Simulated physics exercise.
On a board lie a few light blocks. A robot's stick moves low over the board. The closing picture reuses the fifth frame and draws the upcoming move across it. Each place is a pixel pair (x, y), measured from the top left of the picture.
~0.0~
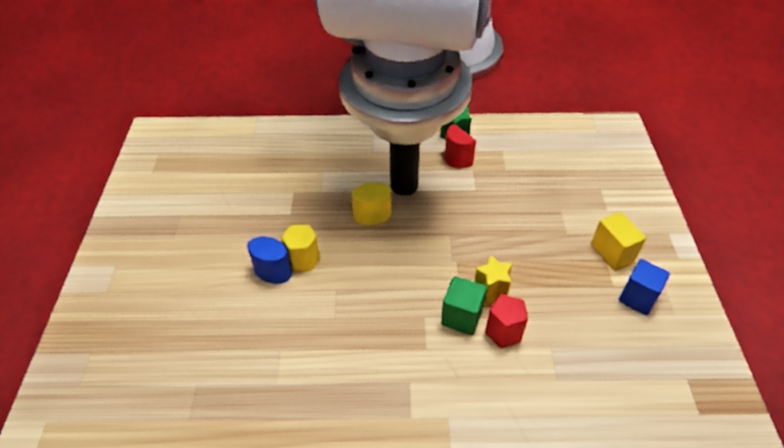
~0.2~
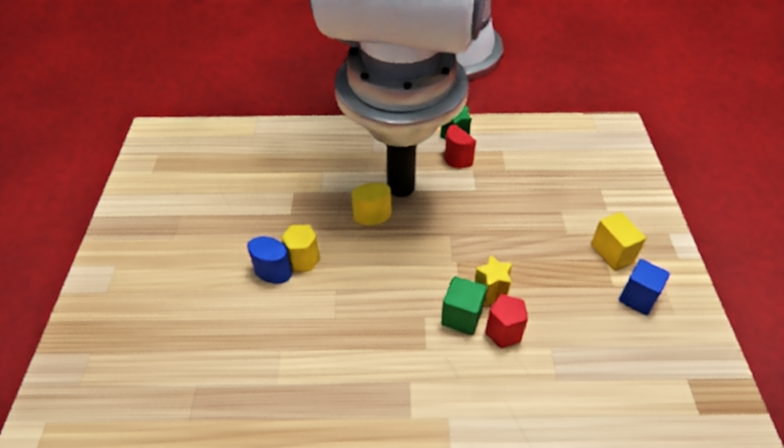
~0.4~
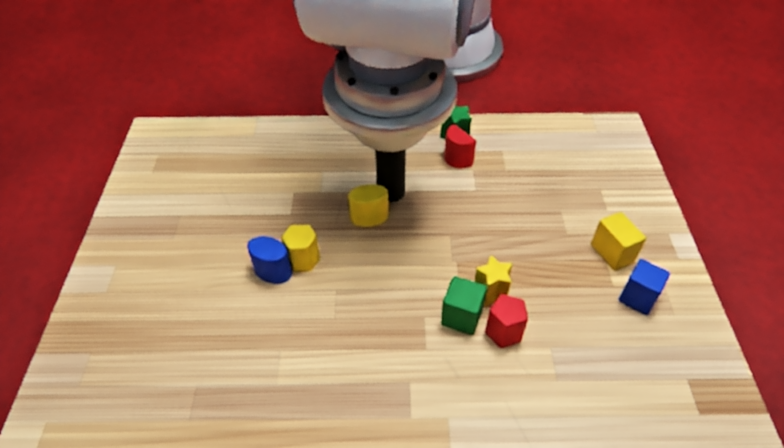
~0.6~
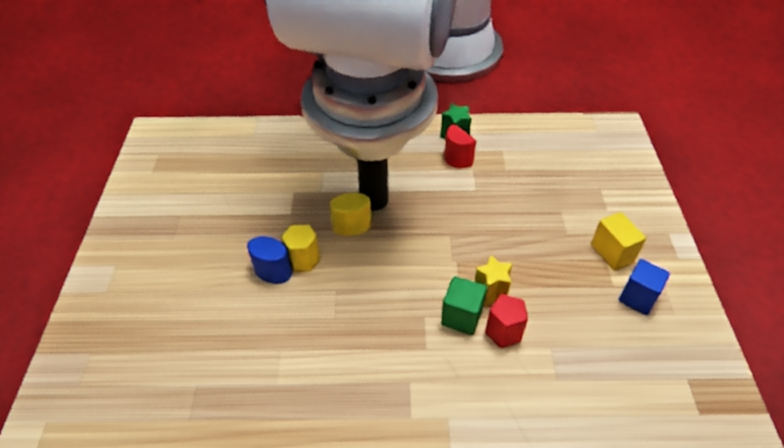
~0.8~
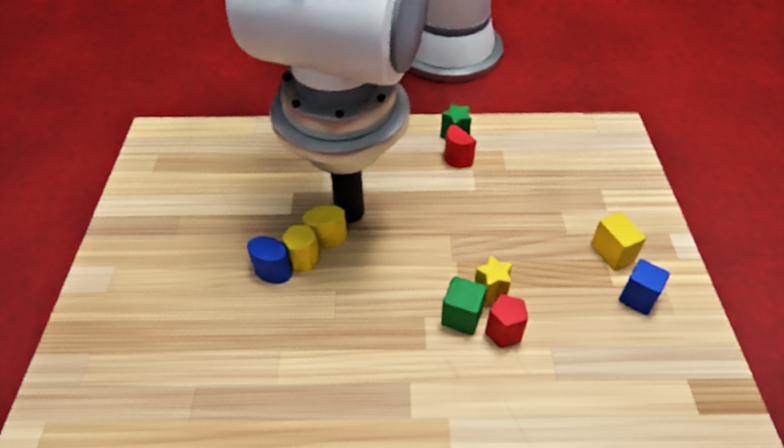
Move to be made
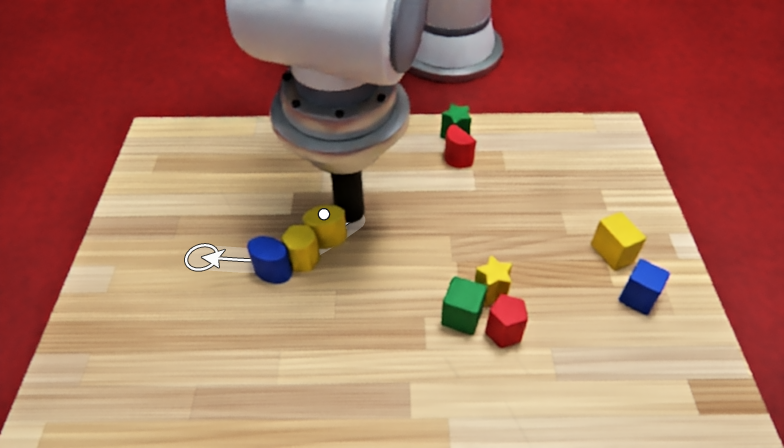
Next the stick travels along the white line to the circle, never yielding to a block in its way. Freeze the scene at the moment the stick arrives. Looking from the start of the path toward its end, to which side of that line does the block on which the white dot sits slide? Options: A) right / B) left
(A)
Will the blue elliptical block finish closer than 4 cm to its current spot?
No, that is not how it ends up.
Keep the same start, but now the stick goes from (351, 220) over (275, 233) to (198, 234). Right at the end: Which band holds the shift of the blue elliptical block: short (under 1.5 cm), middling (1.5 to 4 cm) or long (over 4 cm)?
Between 1.5 and 4 cm.
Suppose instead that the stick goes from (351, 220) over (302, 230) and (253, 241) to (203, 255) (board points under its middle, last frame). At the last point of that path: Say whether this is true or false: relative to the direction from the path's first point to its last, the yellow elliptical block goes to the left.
That statement is accurate.
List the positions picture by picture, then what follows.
In the first frame, stick tip at (404, 186); block tops, blue elliptical block at (267, 248); yellow six-sided block at (299, 236); yellow elliptical block at (371, 191).
In the second frame, stick at (401, 187); blocks unchanged.
In the third frame, stick at (391, 192); yellow elliptical block at (368, 193).
In the fourth frame, stick at (374, 201); yellow elliptical block at (350, 201).
In the fifth frame, stick at (350, 212); blue elliptical block at (267, 248); yellow six-sided block at (299, 236); yellow elliptical block at (324, 214).
Path on the board, from (351, 220) through (308, 247) and (255, 260) to (202, 257); the dot is on the yellow elliptical block.
On the path given first. One third of the way, stick at (307, 240); blue elliptical block at (233, 276), turned 75° clockwise; yellow six-sided block at (263, 256), turned 115° anticlockwise; yellow elliptical block at (273, 229), turned 65° clockwise.
Two thirds of the way, stick at (252, 252); blue elliptical block at (216, 298), turned 100° clockwise; yellow six-sided block at (243, 268); yellow elliptical block at (216, 241), turned 70° clockwise.
At the end, stick at (199, 249); blue elliptical block at (216, 298), turned 100° clockwise; yellow six-sided block at (243, 268), turned 185° anticlockwise; yellow elliptical block at (159, 244), turned 45° clockwise.
